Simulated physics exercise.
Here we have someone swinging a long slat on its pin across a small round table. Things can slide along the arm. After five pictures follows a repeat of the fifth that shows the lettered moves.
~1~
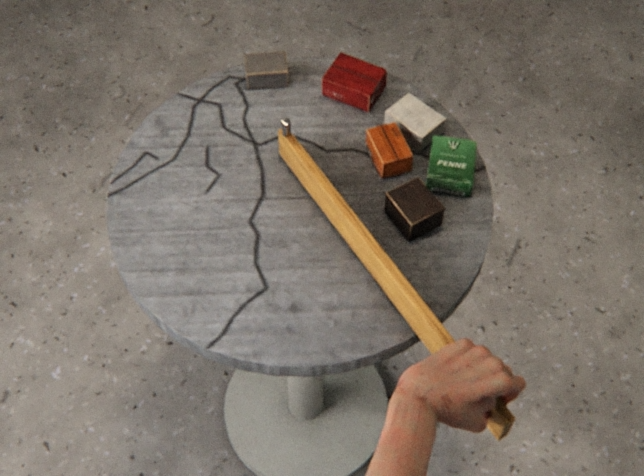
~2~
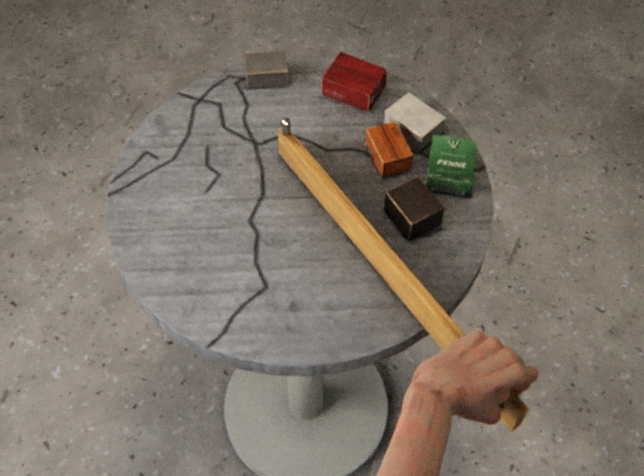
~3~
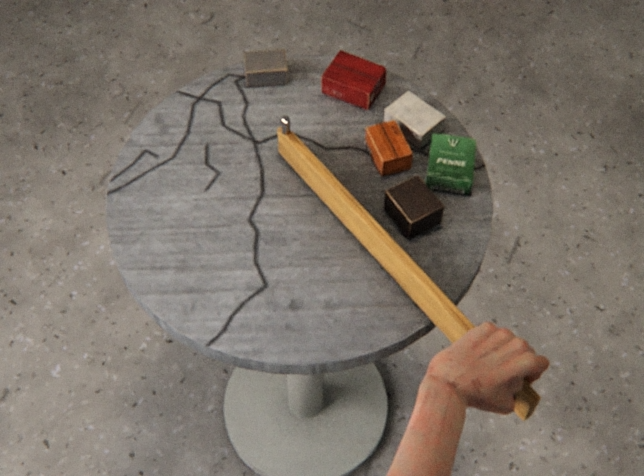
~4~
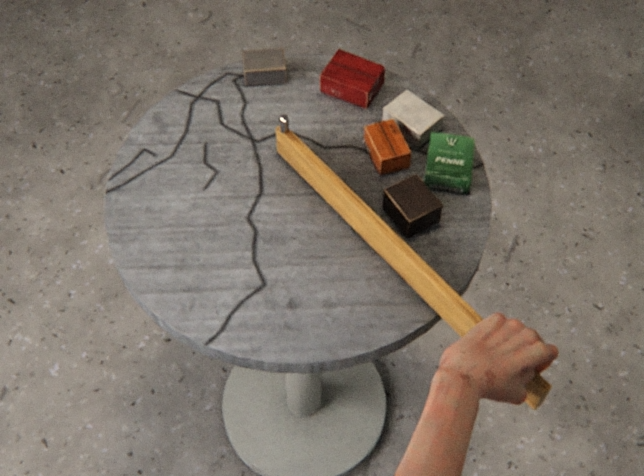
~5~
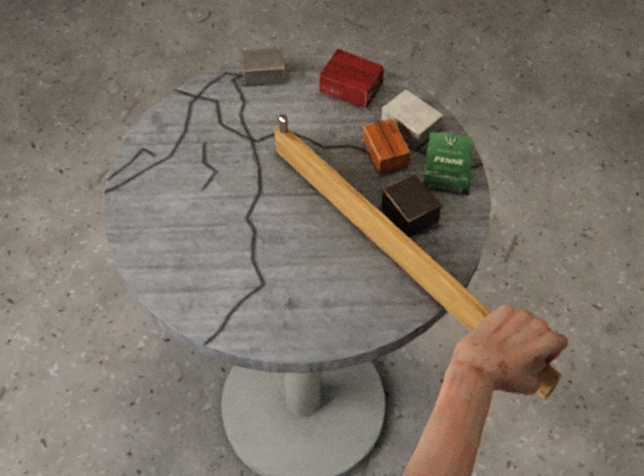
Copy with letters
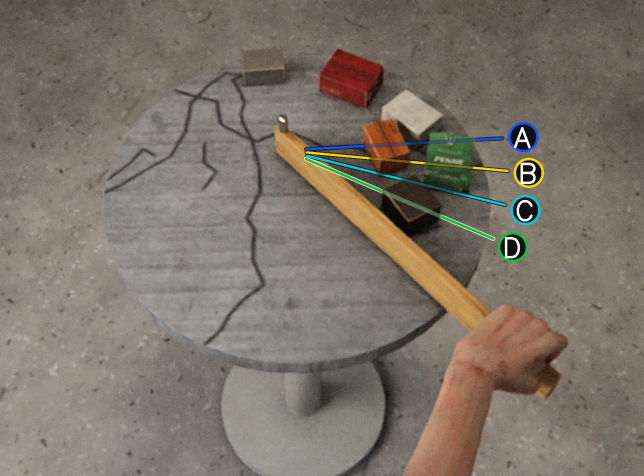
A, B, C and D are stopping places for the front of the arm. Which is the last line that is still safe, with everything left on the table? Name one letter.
At C, and not beyond.
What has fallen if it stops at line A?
The green box.
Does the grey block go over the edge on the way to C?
No.
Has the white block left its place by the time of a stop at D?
By then, no.
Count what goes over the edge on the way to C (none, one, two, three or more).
In all, none.
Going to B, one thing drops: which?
The green box.
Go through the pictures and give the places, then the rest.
Black block (414, 209); grey block (266, 71); orange box (389, 150), in the first picture.
Arm (355, 213); red box (355, 81), in the second picture.
Arm (358, 209); green box (451, 164), in the third picture.
Arm (361, 206); grey block (264, 67), in the fourth picture.
Arm (364, 203); red box (352, 78); white block (412, 118); green box (448, 162), in the fifth picture.
On the copy, A at (405, 144); B at (407, 162); C at (404, 180); D at (397, 198).
On C. First, arm (382, 187); black block (415, 198); grey block (263, 67).
Then, arm (394, 169); green box (460, 149); black block (426, 175).
Finally, arm (399, 158); green box (466, 135); black block (432, 163); nothing has fallen.
By contrast, A drops the green box; B drops the green box; D is safe but short.
